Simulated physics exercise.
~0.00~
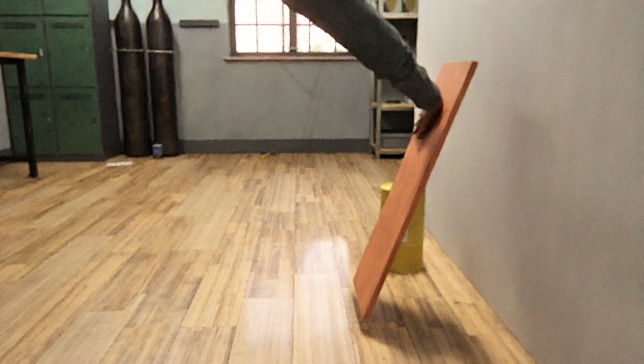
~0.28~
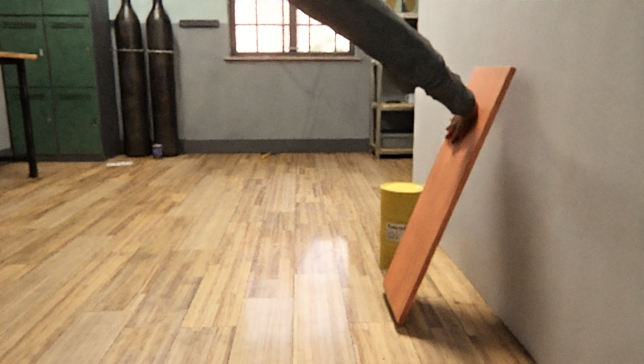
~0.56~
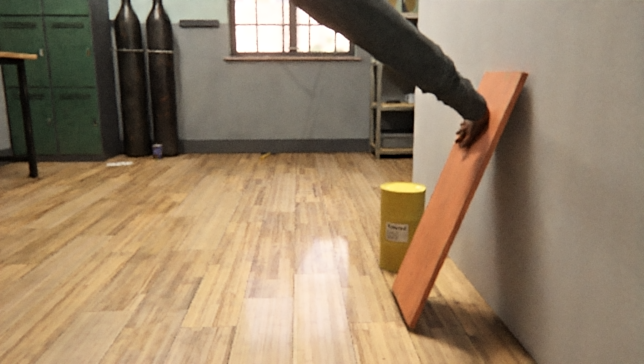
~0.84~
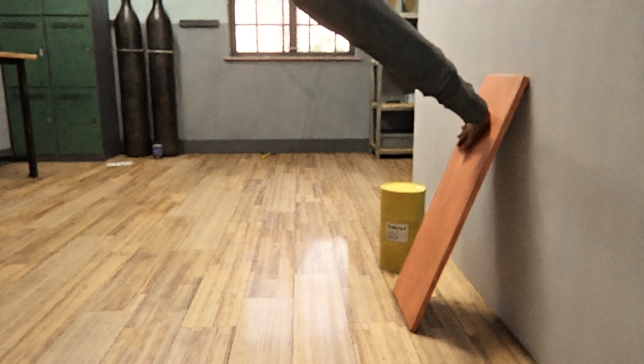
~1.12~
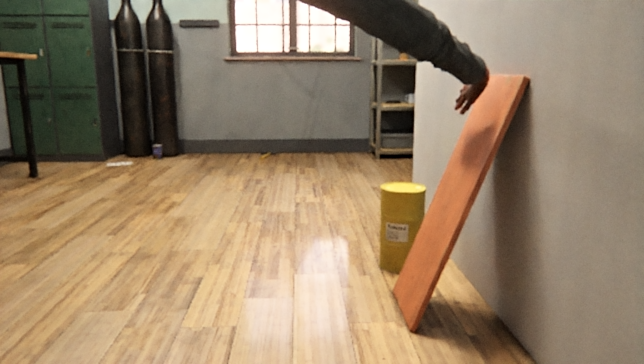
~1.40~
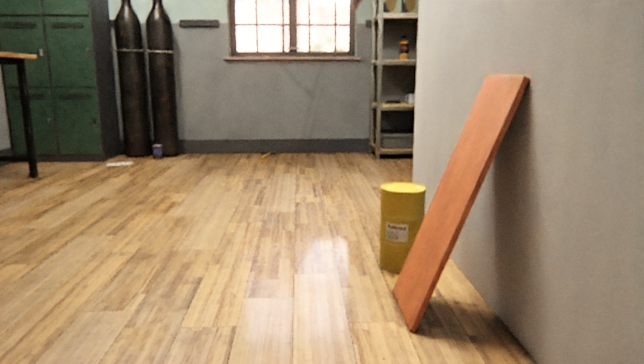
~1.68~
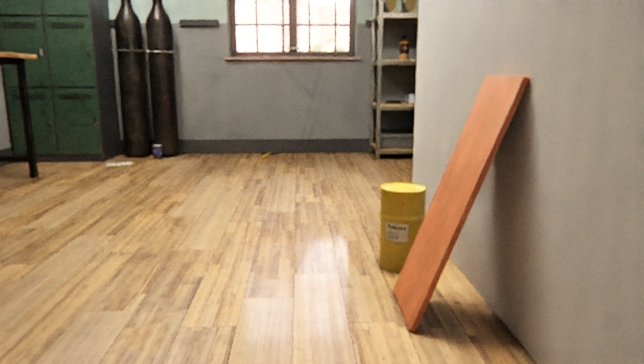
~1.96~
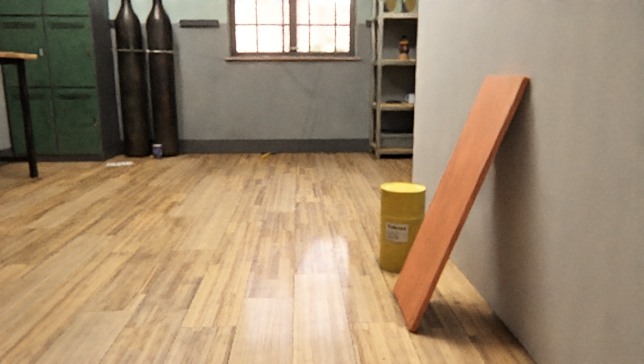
A hand leans an orange board against the wall, lets go, and it stays up.
